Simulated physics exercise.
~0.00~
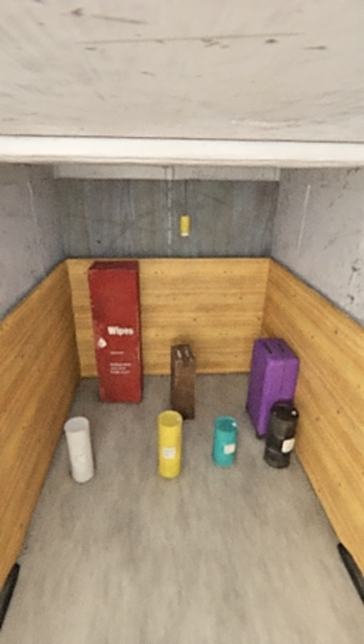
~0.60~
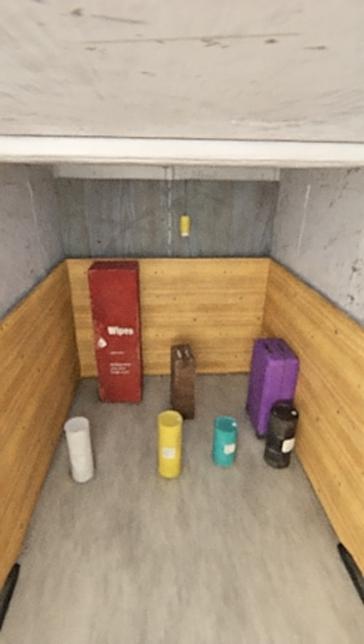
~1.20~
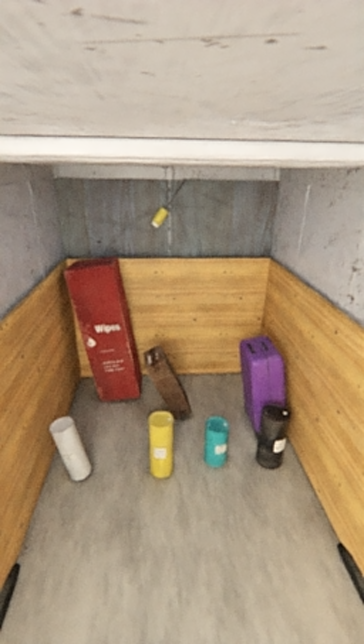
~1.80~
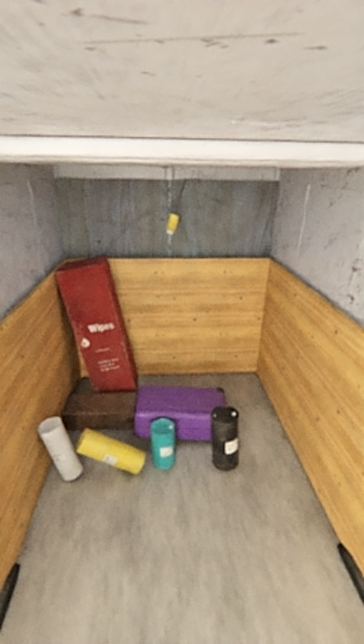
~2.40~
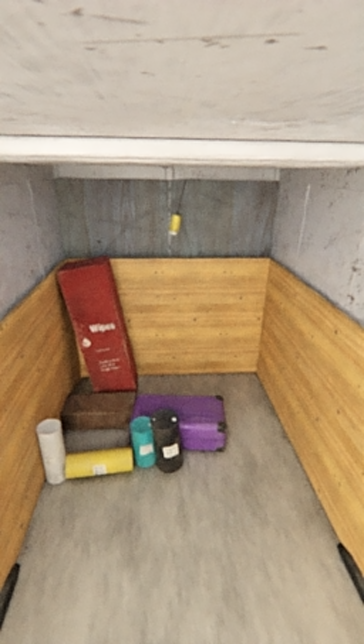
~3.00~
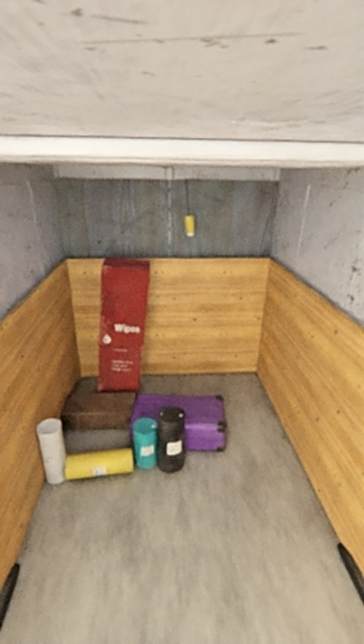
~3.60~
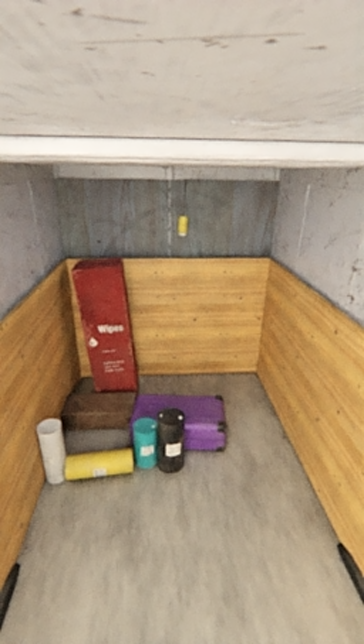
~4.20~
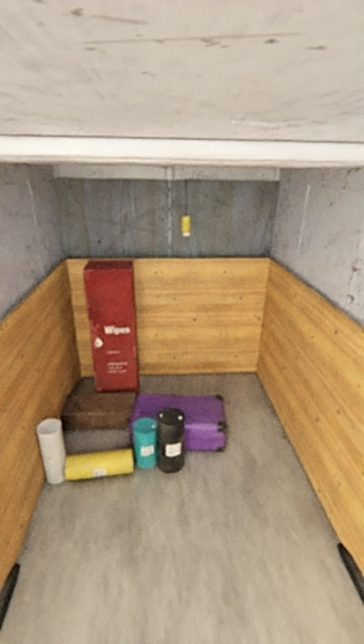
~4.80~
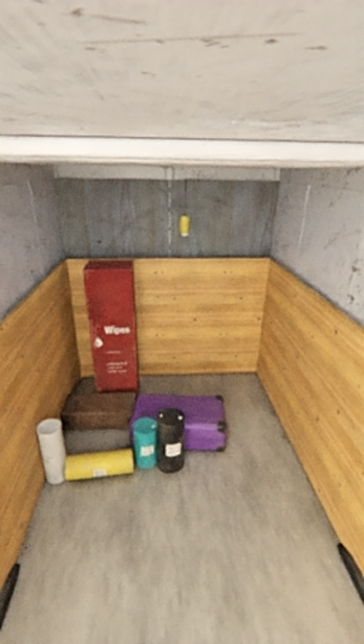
Purple case, brown box and yellow canister toppling leftward in a van load bay, while the tall red box leans but stays upright.
